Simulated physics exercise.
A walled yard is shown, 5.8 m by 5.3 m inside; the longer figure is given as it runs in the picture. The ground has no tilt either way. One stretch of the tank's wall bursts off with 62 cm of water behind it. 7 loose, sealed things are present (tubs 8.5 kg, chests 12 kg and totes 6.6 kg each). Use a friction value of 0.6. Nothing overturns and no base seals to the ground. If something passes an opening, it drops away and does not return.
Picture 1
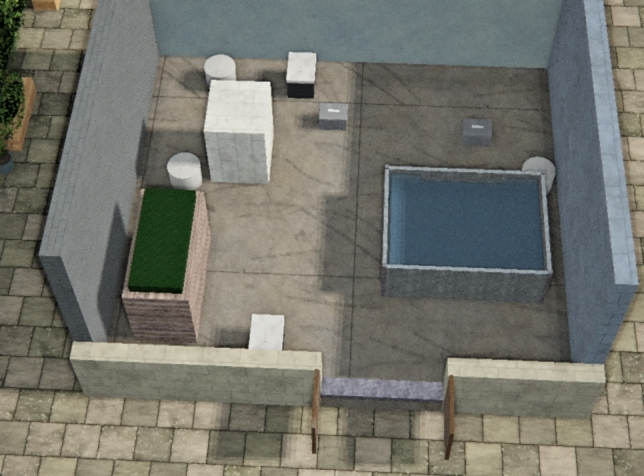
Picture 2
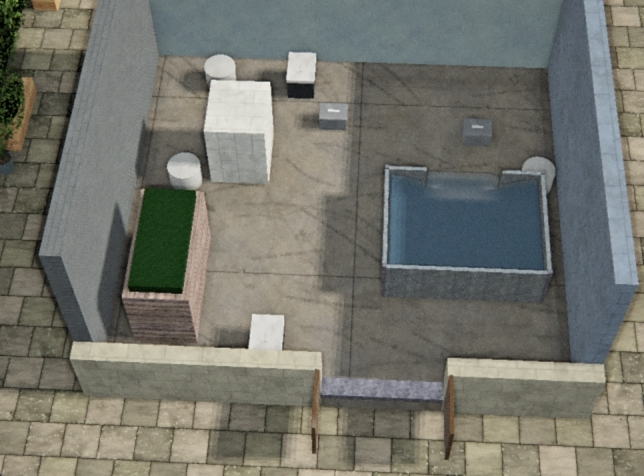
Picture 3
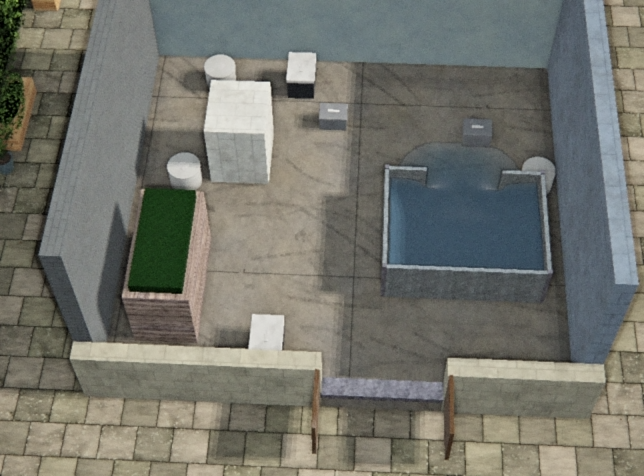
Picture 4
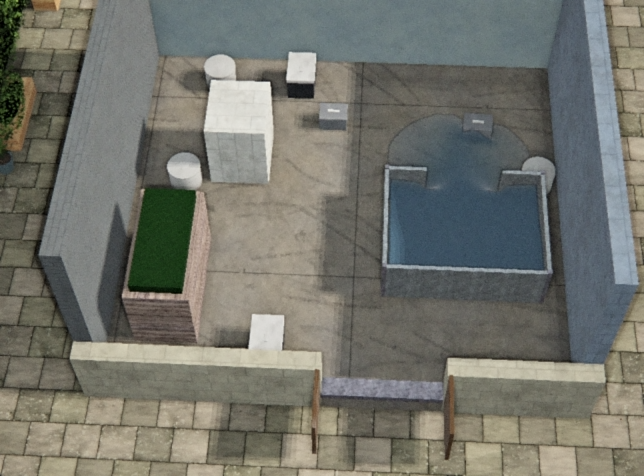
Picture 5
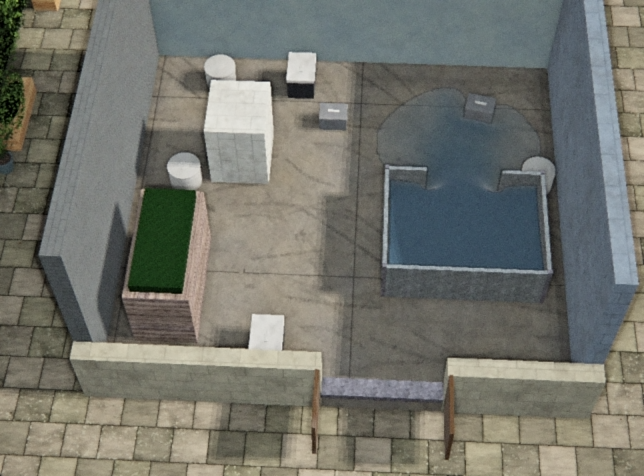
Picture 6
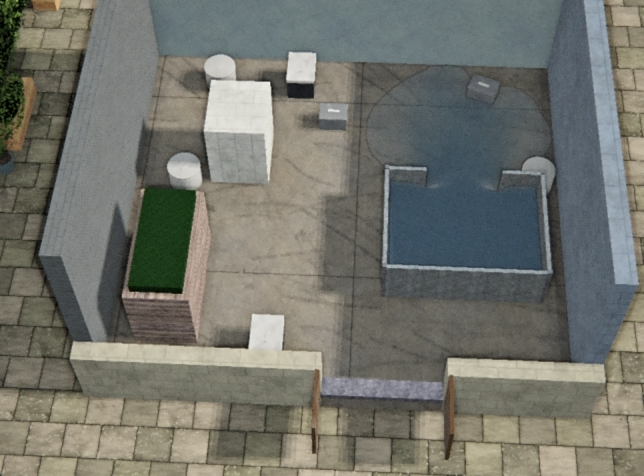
In a walled yard, part of a full tank's back wall opened up and water spread across the ground behind it, pushing a small grey box toward the back wall while everything else stayed put.
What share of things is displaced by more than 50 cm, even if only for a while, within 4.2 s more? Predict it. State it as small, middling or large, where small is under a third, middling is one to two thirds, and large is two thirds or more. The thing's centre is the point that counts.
Large.
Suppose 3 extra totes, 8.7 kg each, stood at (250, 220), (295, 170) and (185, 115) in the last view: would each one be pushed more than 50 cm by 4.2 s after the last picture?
Respectively: Doesn't reach it; doesn't reach it; tops it.
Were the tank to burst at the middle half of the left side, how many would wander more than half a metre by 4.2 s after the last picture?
Result: 3.
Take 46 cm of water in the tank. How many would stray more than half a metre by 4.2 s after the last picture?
In that case 4 of them.
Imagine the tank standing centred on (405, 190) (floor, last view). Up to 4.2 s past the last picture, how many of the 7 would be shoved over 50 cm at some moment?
That would give 4.
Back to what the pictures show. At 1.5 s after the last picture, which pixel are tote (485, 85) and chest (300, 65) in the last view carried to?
(517, 58) and (271, 77), roughly.
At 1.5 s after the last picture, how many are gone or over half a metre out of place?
Tally at that time: 1.
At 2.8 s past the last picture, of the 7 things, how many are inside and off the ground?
My tally comes to 3.
Then, 0.4 s after the last picture 1 of 7 are over 50 cm from their spots; 1 afloat.
Then, 1.5 s after the last picture 1 of 7 are over 50 cm from their spots; 1 afloat.
Then, 2.8 s after the last picture 3 of 7 are over 50 cm from their spots; 3 afloat.
Then, 4.2 s after the last picture 5 of 7 are over 50 cm from their spots, and 5 have been at some point; 4 afloat.
